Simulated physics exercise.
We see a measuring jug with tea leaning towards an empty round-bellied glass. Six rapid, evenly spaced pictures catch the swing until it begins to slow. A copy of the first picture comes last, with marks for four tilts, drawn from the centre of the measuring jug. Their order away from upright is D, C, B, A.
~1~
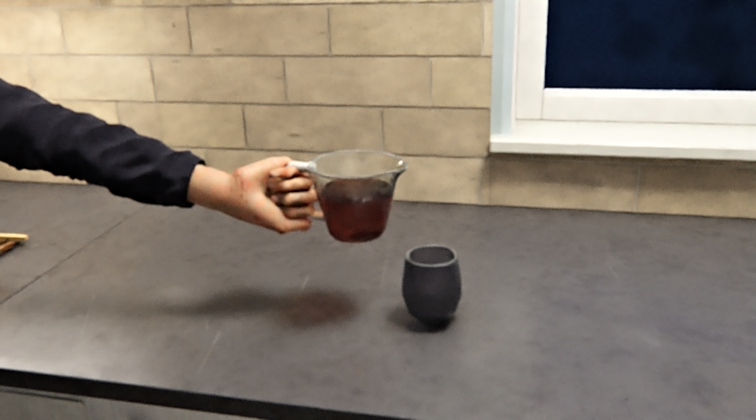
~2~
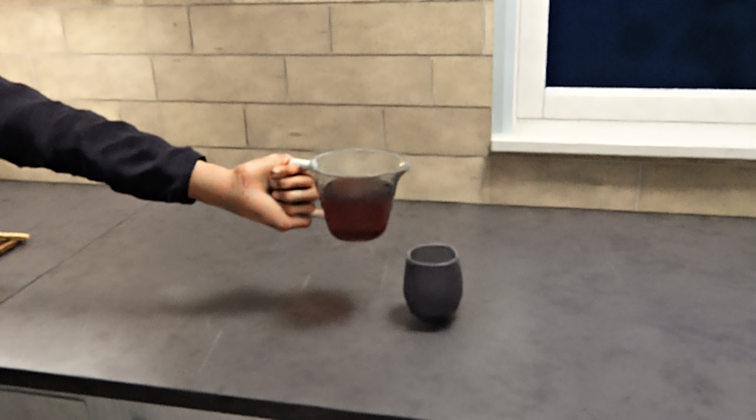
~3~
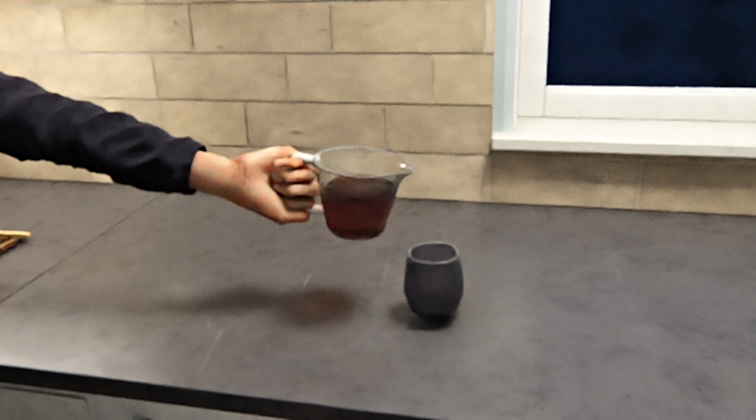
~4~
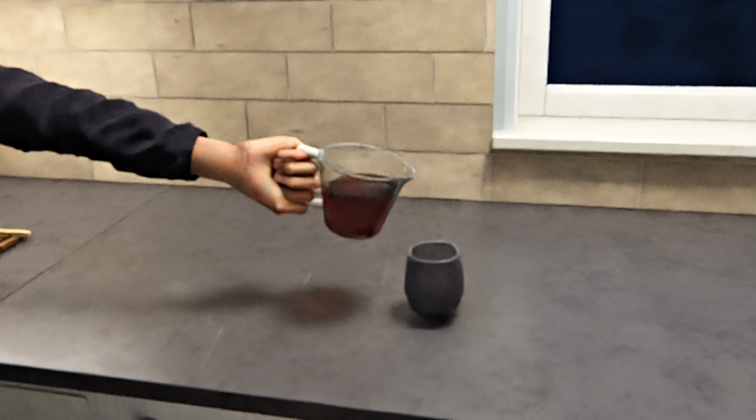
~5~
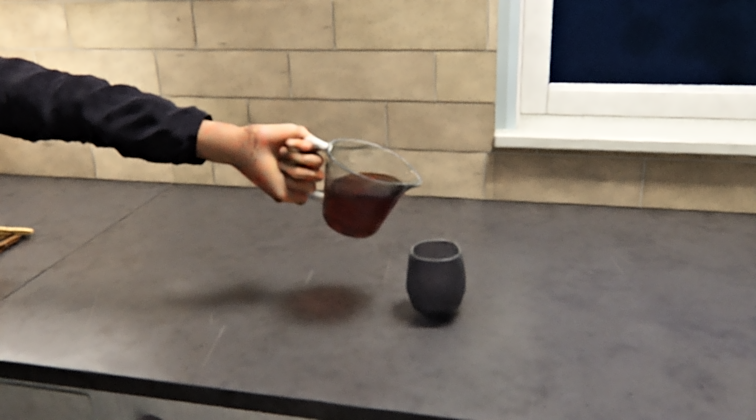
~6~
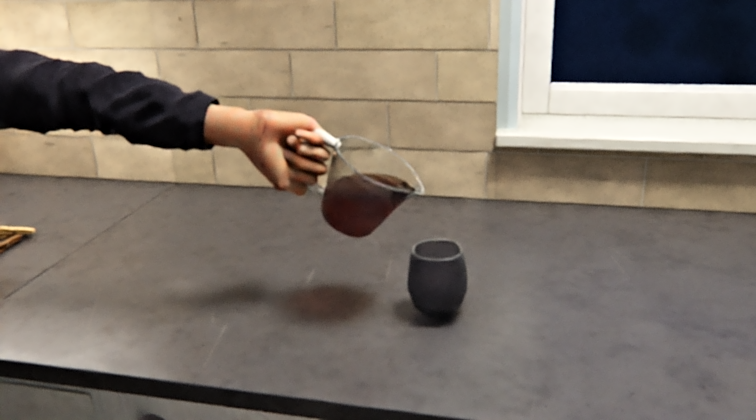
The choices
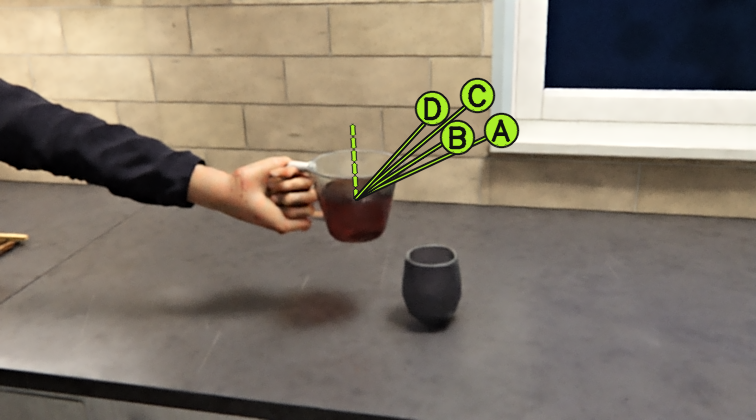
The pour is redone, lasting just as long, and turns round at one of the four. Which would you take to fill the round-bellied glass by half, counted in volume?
Tilt B does it best.
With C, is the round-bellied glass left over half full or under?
Under half.
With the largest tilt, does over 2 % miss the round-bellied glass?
Yes, it does.
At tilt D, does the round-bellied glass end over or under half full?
Under half.
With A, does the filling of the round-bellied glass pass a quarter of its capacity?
Yes.
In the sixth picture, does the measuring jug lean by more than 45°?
No.
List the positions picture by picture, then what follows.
Upright, lip at (407, 168); rim of the round-bellied glass round (432, 255); nothing has left yet.
Upright, lip at (409, 168); nothing has left yet.
Tipped about 6°, lip at (412, 171); nothing has left yet.
Tipped about 13°, lip at (415, 176); nothing has left yet.
Tipped about 21°, lip at (420, 183); nothing has left yet.
Tipped about 30°, lip at (423, 192); nothing has left yet.
On the marked copy, A at (485, 137); B at (441, 144); C at (465, 107); D at (423, 124).
For tilt A, the round-bellied glass ends with about 61 % of what it can hold; 9 % of the tea is spilt.
For tilt B, the round-bellied glass ends with about 52 % of what it can hold.
For tilt C, the round-bellied glass ends with about 34 % of what it can hold.
For tilt D, the round-bellied glass ends with about 18 % of what it can hold.
